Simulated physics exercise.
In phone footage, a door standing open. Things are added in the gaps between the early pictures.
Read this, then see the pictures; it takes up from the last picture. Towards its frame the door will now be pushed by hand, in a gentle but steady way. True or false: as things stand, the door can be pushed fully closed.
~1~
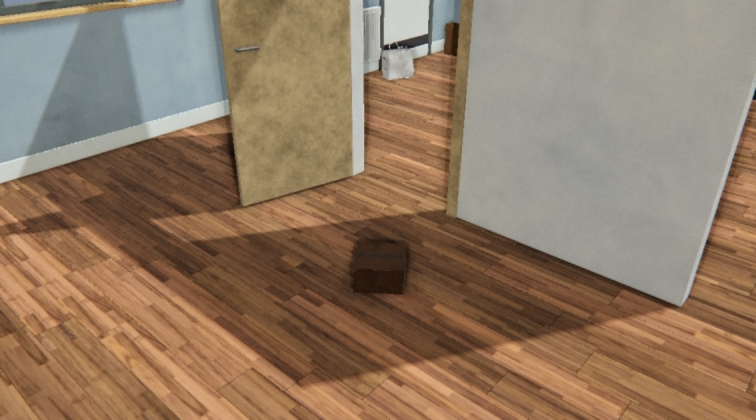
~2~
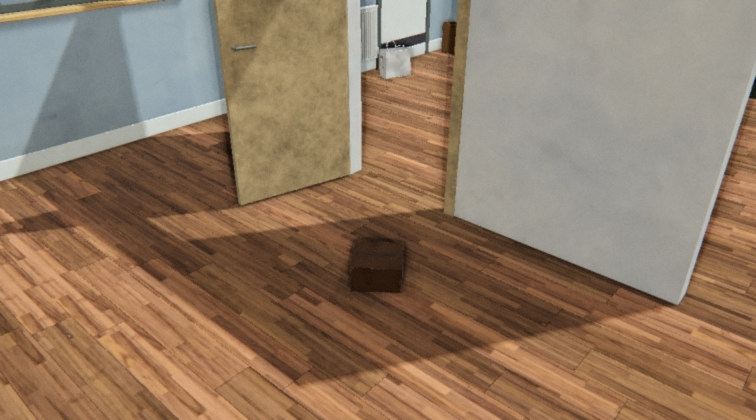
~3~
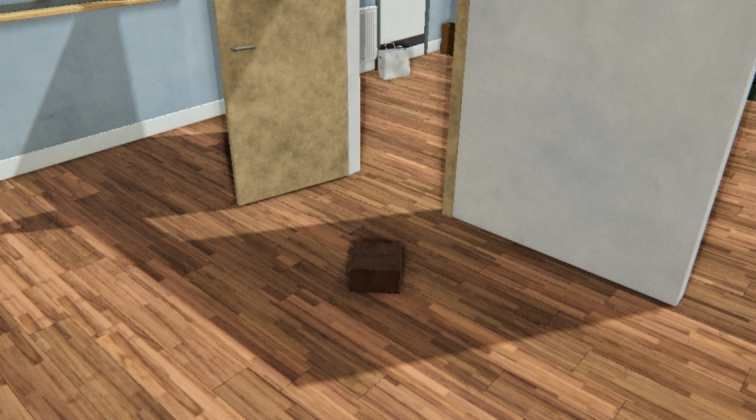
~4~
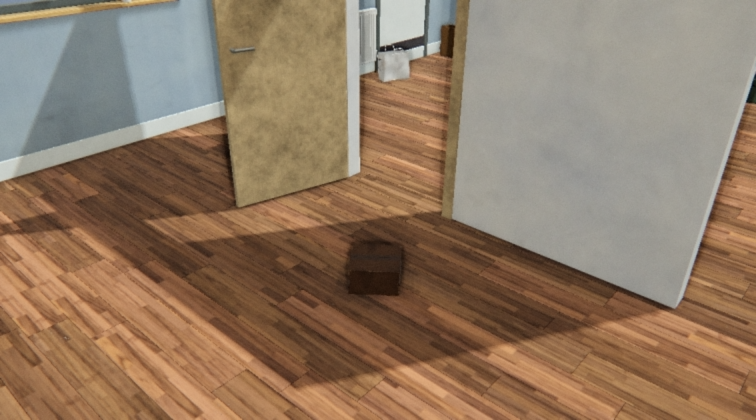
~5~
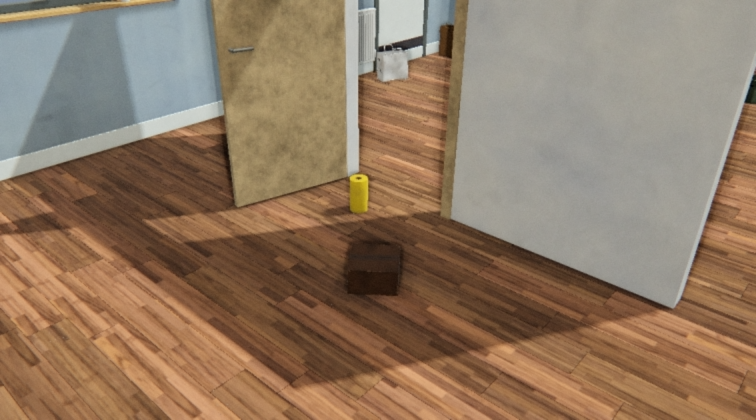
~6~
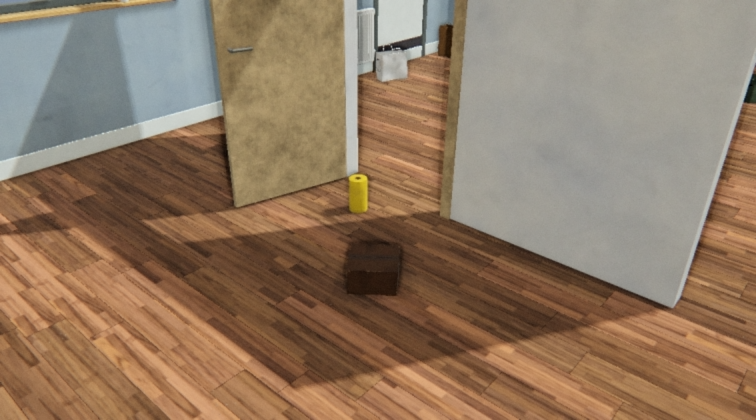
True.
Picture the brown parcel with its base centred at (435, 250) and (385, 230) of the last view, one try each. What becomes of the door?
Well, on the first go it makes it all the way, and on the second it is held back.
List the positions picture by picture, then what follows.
Door wide open and still; brown parcel (380, 268), in the first picture.
Door wide open and still; brown parcel (378, 266), in the second picture.
Door wide open and still; brown parcel (376, 267), in the third picture.
Door wide open and still; brown parcel (376, 269), in the fourth picture.
Door wide open and still; brown parcel (374, 269), in the fifth picture.
Door wide open and still; yellow roll (358, 194); brown parcel (374, 269), in the sixth picture.
Then, 1.30 s past the last view, open by 44°.
Then, 1.70 s past the last view, open by 20°; yellow roll displaced well along near (389, 191).
Finally, open by 0°; moved from the start, yellow roll; brown parcel still in place. Final places as the last picture's camera would see them, yellow roll near (418, 181).
